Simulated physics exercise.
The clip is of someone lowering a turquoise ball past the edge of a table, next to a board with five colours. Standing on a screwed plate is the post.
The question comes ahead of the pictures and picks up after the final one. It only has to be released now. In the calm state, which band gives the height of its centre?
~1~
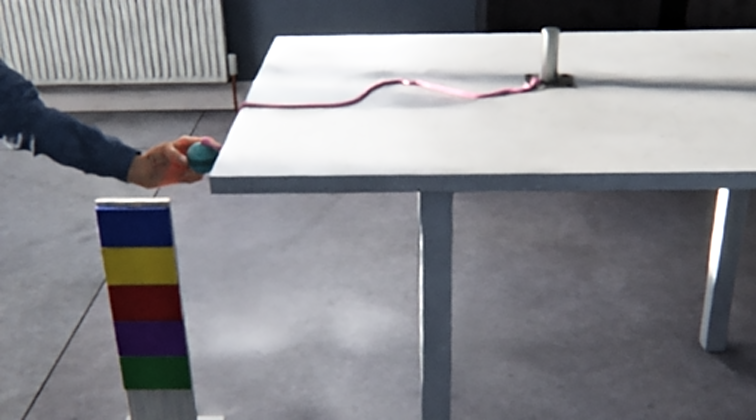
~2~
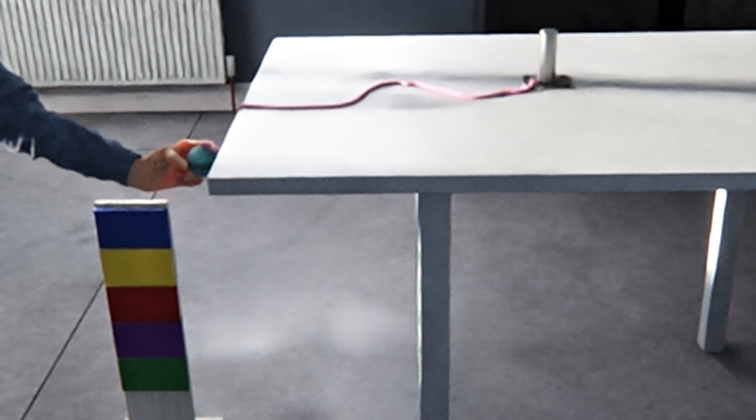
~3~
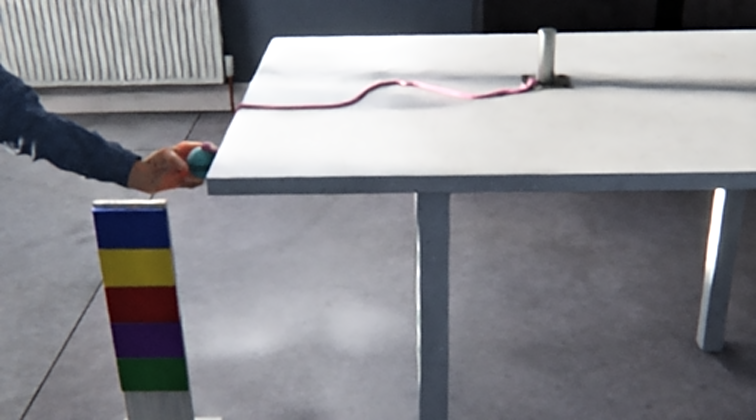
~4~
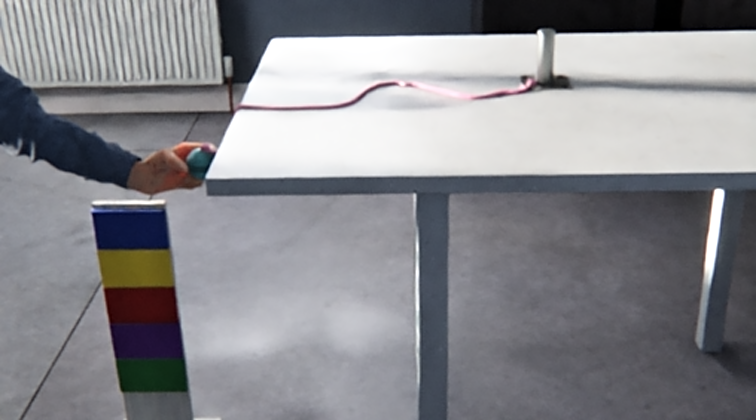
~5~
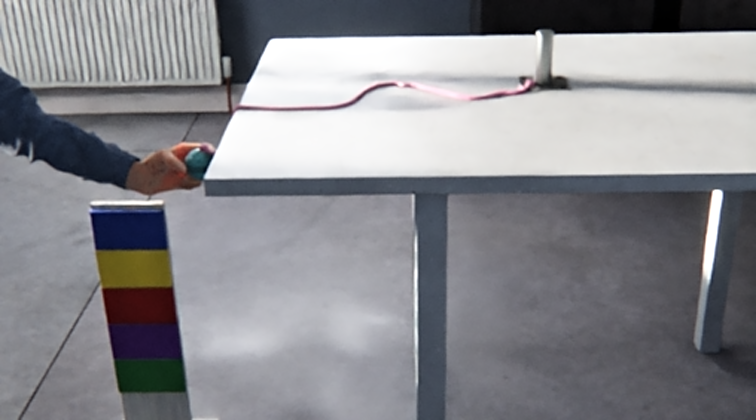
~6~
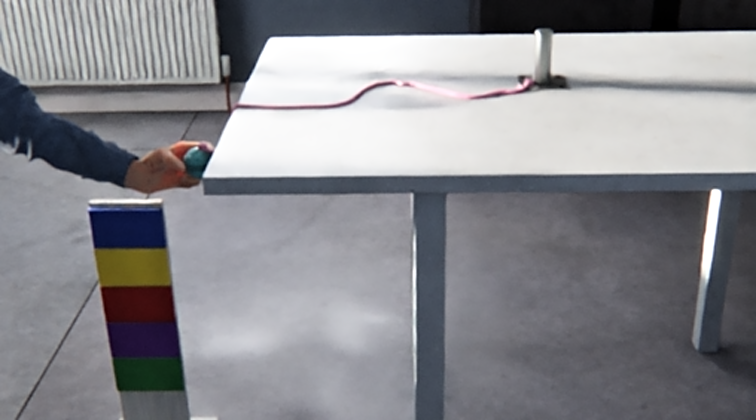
The yellow band gives it.
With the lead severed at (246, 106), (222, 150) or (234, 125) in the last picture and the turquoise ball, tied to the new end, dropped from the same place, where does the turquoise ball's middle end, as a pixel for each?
One spot per try: (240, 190), (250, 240), and (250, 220).
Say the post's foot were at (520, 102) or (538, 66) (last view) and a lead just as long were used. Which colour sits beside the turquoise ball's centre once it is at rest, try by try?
In turn, red and then yellow.
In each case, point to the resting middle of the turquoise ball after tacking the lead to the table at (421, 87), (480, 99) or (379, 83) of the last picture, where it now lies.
Approximately (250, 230), (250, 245) and (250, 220), respectively.
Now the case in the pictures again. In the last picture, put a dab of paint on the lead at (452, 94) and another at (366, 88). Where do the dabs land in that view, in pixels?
Final positions are (419, 89) and (310, 95), in that order.
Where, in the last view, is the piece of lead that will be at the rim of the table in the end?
Roughly (329, 106).
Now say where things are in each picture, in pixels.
Turquoise ball (203, 158); blue (134, 229); yellow (139, 267); red (145, 304); purple (150, 340); green (155, 374), in the first picture.
Turquoise ball (203, 161); lead through (523, 91) (452, 93) (384, 84) (340, 105) (257, 107), in the second picture.
Turquoise ball (203, 163), in the third picture.
Turquoise ball (203, 164); lead through (521, 91) (449, 93) (382, 84) (338, 106) (255, 108), in the fourth picture.
Turquoise ball (201, 164), in the fifth picture.
Turquoise ball (200, 163); lead through (518, 91) (447, 93) (379, 84) (336, 105) (252, 107), in the sixth picture.
Soon after, ball near (215, 234); level with blue.
After that, ball near (262, 265); level with yellow.
And then, ball near (243, 262); level with yellow.
In the end, ball near (250, 264); level with yellow. The yellow one.
